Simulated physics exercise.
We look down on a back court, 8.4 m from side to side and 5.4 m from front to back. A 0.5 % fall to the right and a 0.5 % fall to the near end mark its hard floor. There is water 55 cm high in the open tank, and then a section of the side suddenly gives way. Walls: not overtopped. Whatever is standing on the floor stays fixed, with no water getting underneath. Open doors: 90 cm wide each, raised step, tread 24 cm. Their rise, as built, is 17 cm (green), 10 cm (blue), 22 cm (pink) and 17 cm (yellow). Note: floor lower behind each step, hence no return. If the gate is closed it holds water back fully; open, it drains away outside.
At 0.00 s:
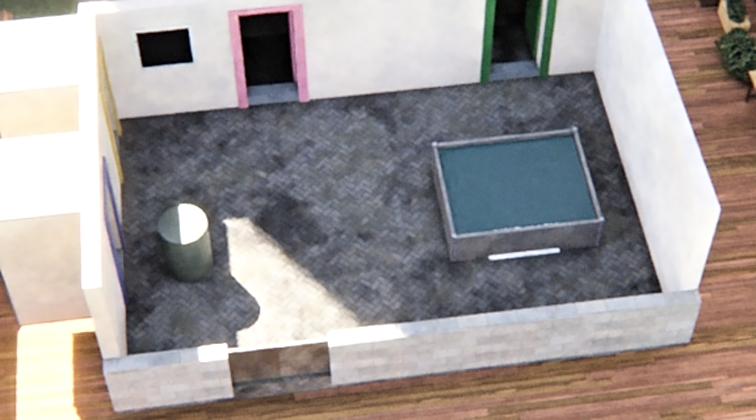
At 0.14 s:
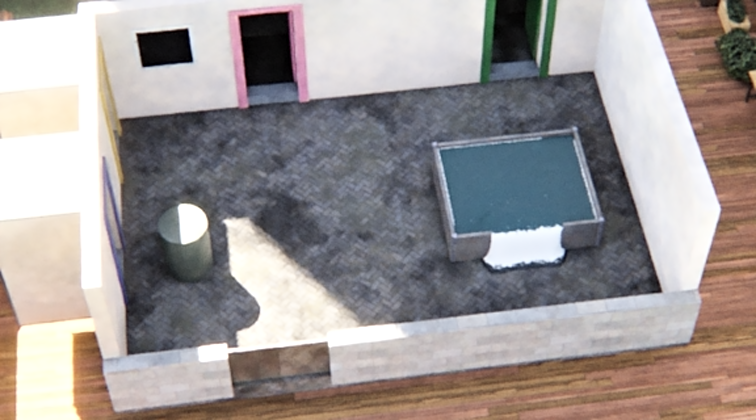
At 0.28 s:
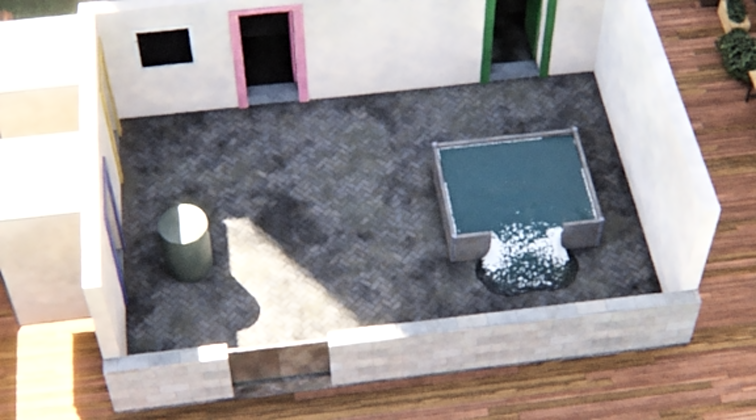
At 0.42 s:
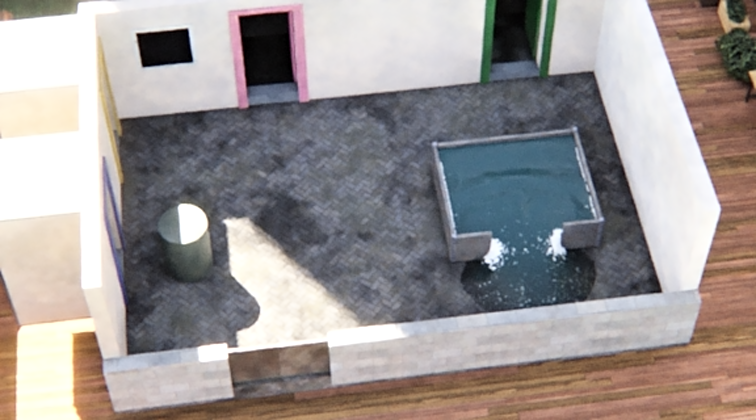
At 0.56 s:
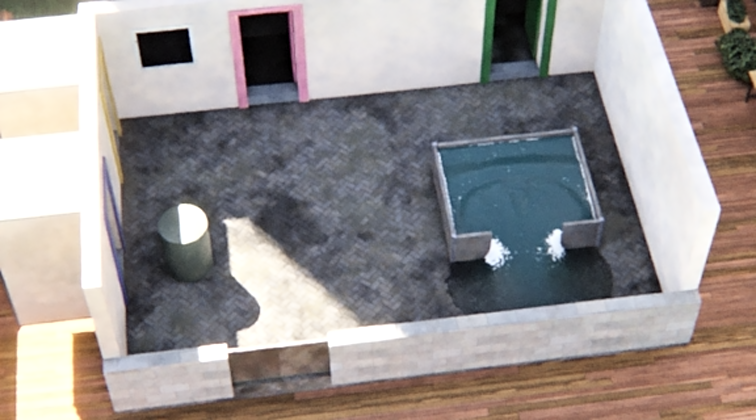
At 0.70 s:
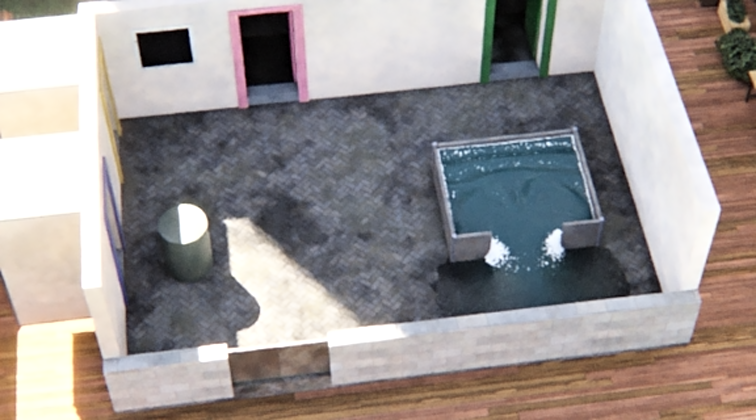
A walled back court with dark paving is seen from high above, under a camera that stays still. A grey-walled tank of blue-green water stands at right, a grey-green cylinder at left, and pink and green doorways open in the white back wall. Water bursts white through the tank's front, leaving a gap, and spreads in a widening dark pool while ripples cross the tank and its level lowers.
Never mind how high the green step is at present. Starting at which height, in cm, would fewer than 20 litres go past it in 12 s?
Starting at roughly 6 cm.
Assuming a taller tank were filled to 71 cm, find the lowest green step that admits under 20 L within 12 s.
Around 9.0 cm high.
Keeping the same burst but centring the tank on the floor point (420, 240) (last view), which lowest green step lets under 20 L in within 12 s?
Then roughly 6.0 cm.
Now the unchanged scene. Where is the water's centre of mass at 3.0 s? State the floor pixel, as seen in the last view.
At about (510, 255).
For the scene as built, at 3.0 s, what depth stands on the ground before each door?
Door by door in centimetres - green 0, blue 0, pink 0, yellow 0.
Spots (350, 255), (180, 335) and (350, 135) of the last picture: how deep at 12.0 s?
Approx. 5 / 5 / 4 cm.
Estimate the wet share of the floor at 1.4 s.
10 %.
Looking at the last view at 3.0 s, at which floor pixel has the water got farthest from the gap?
Near pixel (153, 383).
After 1.4 s water covers 10 % of the floor, deepest (39 cm) near (540, 338); it has not reached the green door.
After 3.0 s water covers 40 % of the floor, deepest (32 cm) near (666, 323); it has not reached the green door.
After 12.0 s water covers 95 % of the floor, deepest (10 cm) near (123, 216); 6 cm at the green door, 0 litres in over its 17 cm step.
At the green door as built, the water arrived by 4.0 s and peaked near 10 cm at 7.0 s.
With a step of 5 cm, 35 litres would have come in within the 12 s; with 7 cm, 12 litres. So under 20 litres takes about 6 cm.
